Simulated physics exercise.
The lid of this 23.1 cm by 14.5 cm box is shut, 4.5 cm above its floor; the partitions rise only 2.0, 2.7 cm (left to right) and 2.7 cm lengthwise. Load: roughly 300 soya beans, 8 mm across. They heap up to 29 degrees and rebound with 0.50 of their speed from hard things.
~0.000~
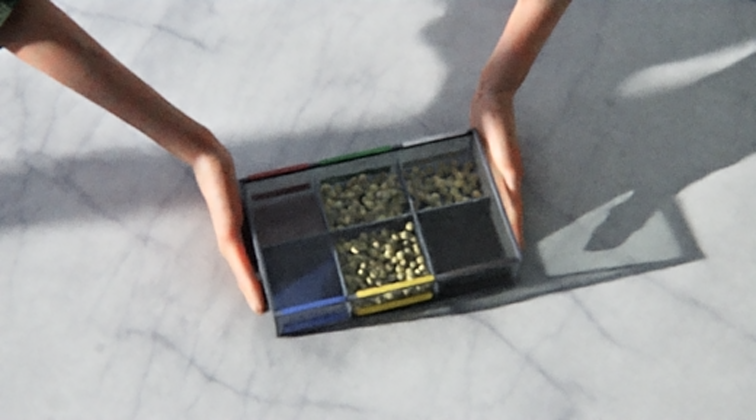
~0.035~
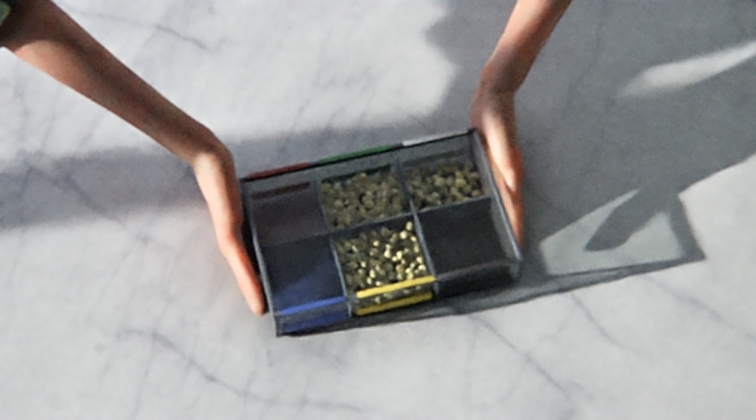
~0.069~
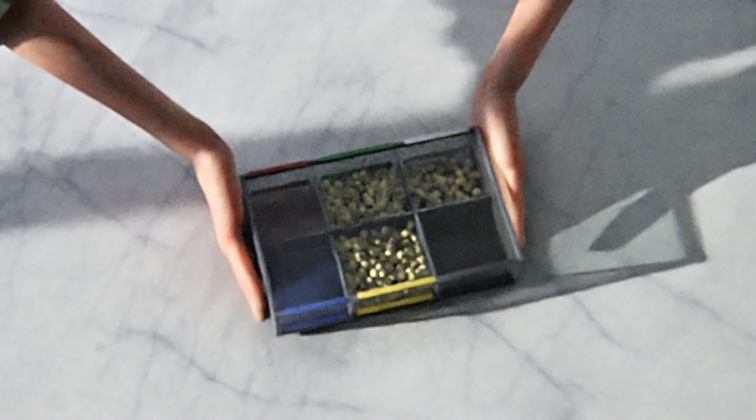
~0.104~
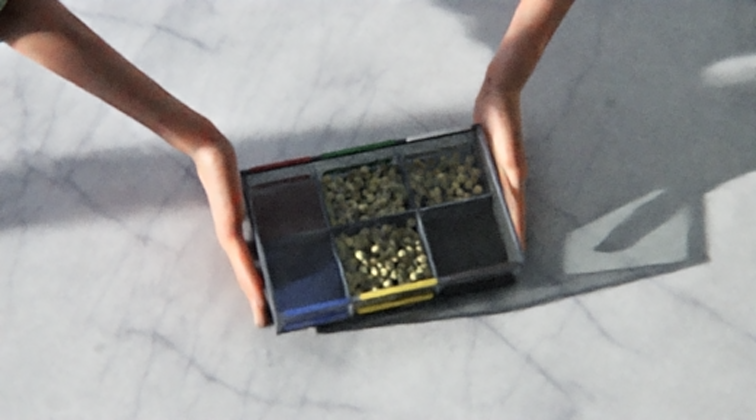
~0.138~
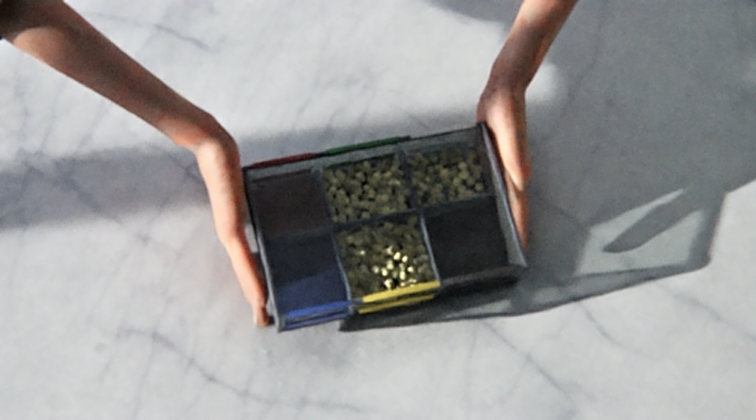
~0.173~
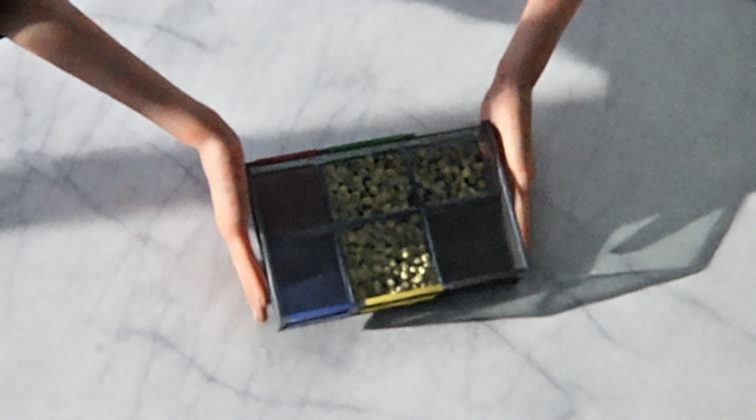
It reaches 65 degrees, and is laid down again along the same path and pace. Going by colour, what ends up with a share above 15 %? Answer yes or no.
Red: No, blue: No, green: Yes, yellow: Yes, white: Yes, black: No.
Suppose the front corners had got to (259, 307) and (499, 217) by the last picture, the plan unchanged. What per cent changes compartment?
It would be near 20 per cent.
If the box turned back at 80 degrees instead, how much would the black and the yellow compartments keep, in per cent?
In that case black 15; yellow 50.
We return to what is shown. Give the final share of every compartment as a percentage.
Red 0, blue 0, green 30, yellow 50, white 20, black 0.
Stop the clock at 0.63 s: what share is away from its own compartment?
About 0 per cent.
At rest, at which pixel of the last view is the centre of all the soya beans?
Around (393, 241).
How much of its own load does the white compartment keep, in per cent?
About 100 per cent.
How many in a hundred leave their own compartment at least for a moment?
Some 5 per cent.
After 0.63 s, tilt 64 degrees; green 30 %, yellow 50 %, white 20 %.
After 0.93 s, tilt 27 degrees; green 30 %, yellow 50 %, white 20 %.
After 1.34 s, tilt 0 degrees; green 30 %, yellow 50 %, white 20 %.
In the end, at 1.8 s, red 0 %, blue 0 %, green 30 %, yellow 50 %, white 20 %, black 0 %.
